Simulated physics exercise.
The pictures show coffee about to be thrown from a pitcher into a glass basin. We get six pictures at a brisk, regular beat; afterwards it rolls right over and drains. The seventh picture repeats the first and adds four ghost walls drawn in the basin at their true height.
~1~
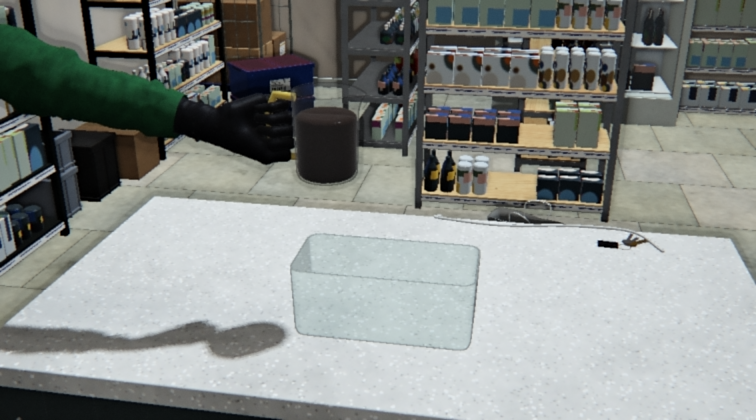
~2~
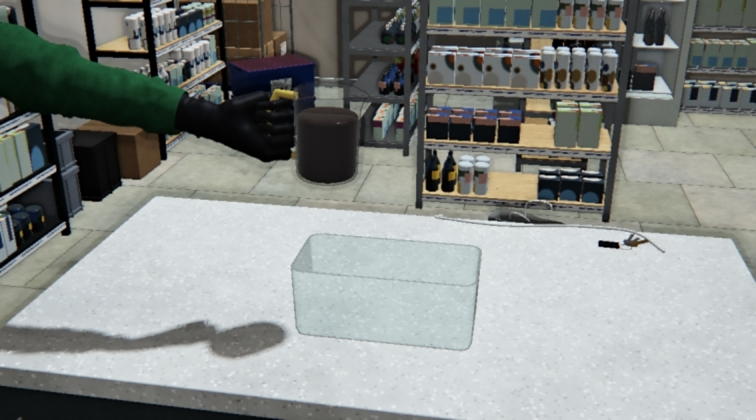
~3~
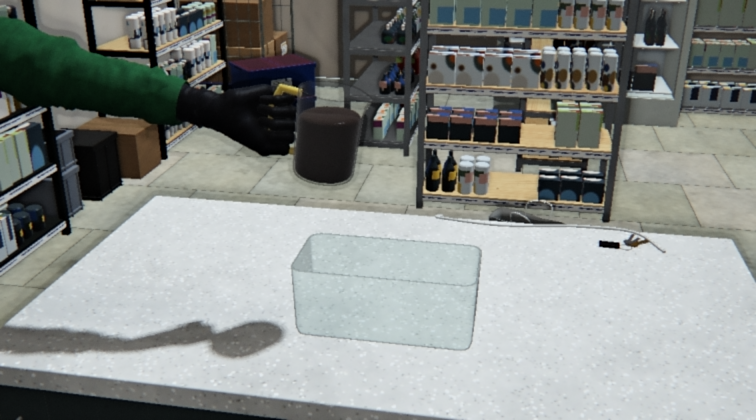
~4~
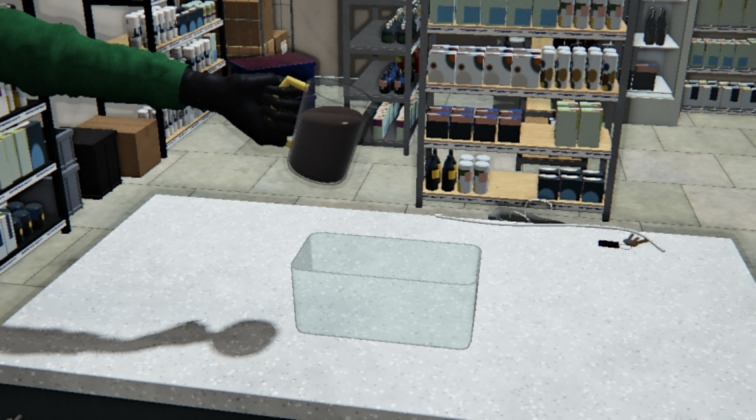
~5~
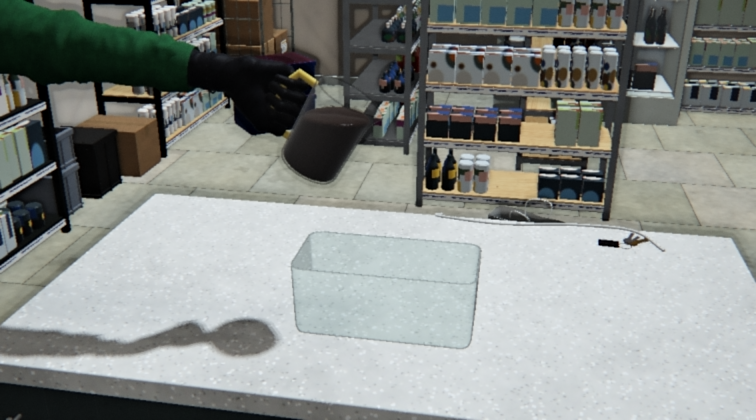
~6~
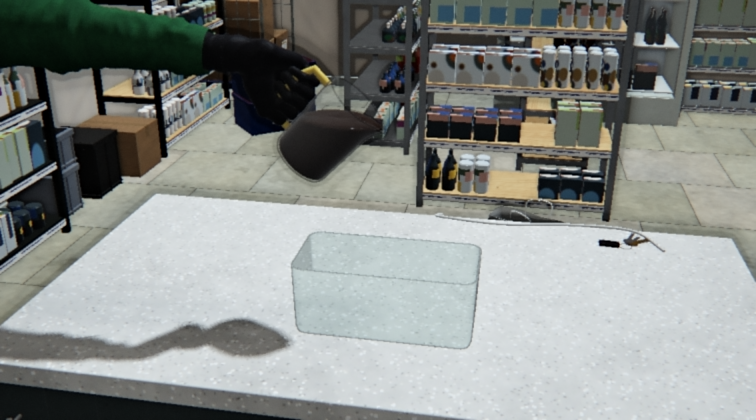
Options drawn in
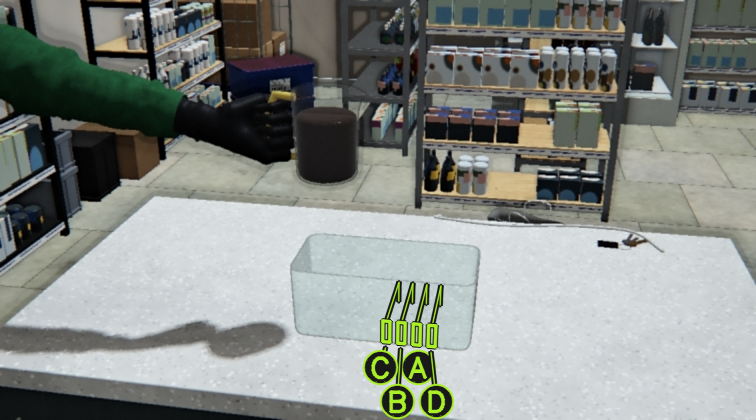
Black-gloved hand in a green sleeve holding a clear pitcher of dark coffee and tilting it rightward above a glass basin.
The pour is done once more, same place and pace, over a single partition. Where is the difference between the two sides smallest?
It is A.
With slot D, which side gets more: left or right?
More ends on the left.
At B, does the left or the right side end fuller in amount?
More ends on the right.
On the marked copy, A at (415, 350); B at (400, 348); C at (385, 347); D at (431, 352).
If A is chosen, about 49 % ends left of the wall and 48 % right of it; 3 % is lost outside.
If B is chosen, about 15 % ends left of the wall and 80 % right of it; 5 % is lost outside.
If C is chosen, about 10 % ends left of the wall and 83 % right of it; 6 % is lost outside.
If D is chosen, about 83 % ends left of the wall and 8 % right of it; 9 % is lost outside.
